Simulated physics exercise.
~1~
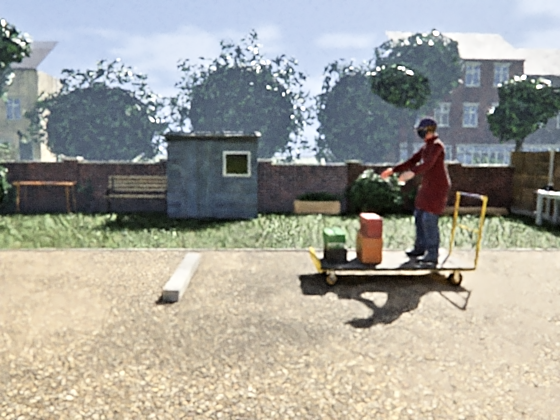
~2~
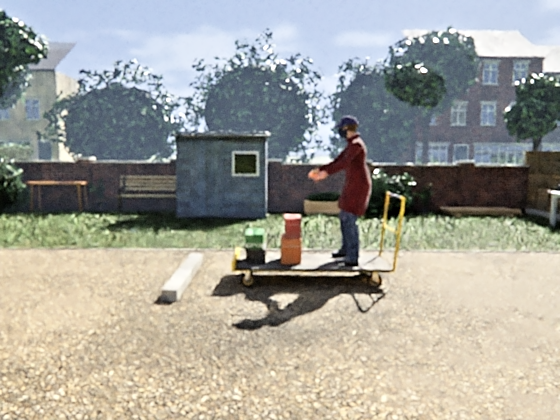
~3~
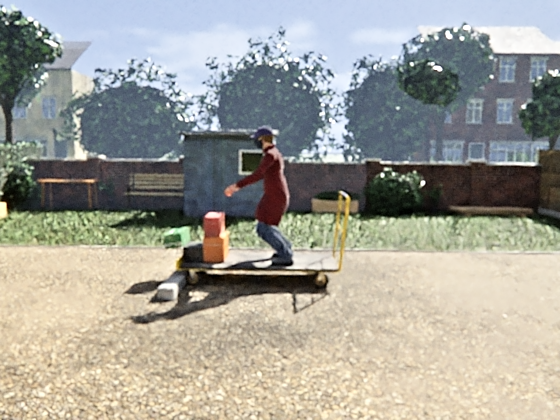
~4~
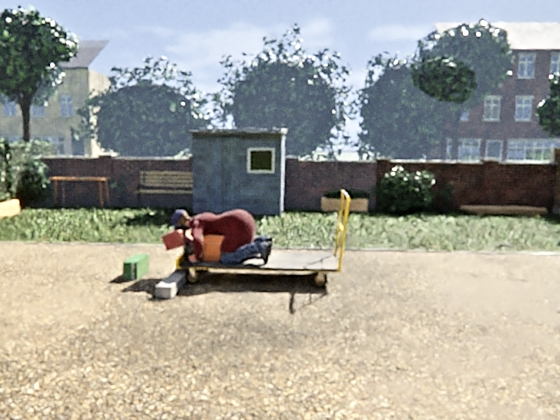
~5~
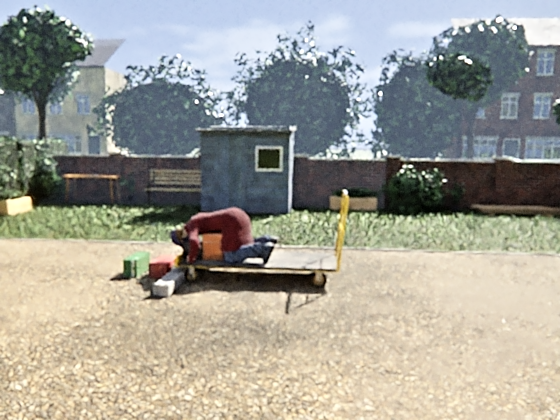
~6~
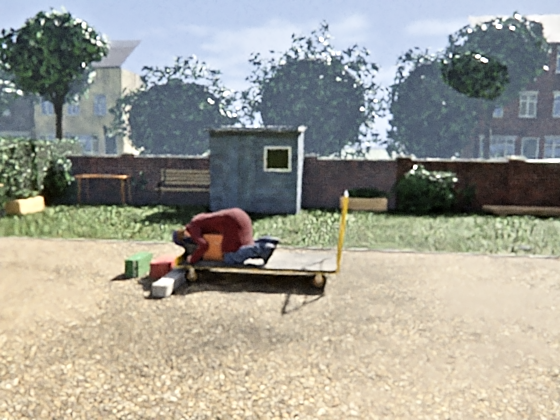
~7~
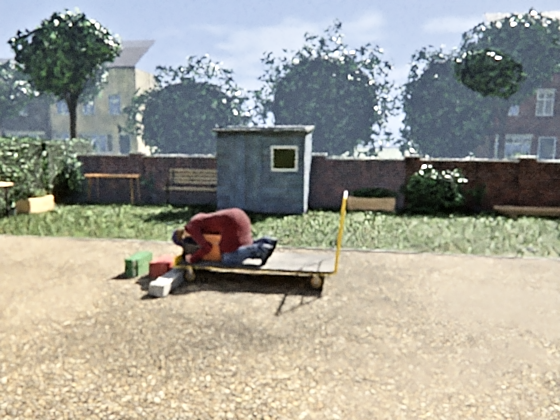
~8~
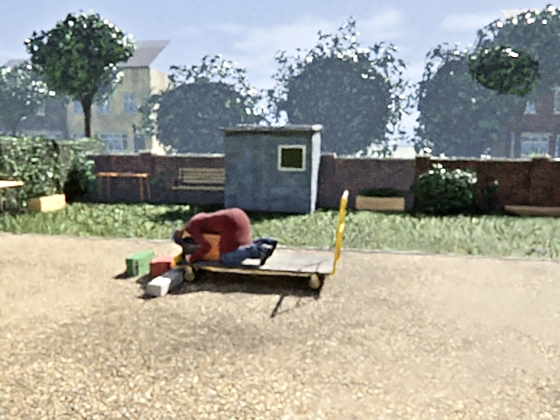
At the start, a person in a long red coat and dark cap stands on a flat cart with a yellow handle, behind small stacked boxes, as it rolls left towards a low pale kerb. The cart stops abruptly against the kerb, and the green box slides off the front while the person's knees bend. The person then pitches forward and folds over the orange box as the red one tips over the front edge. The red box drops to the ground near the green one. At the end, the person lies slumped on the level deck, hips still aboard, with the orange box upright beneath them.
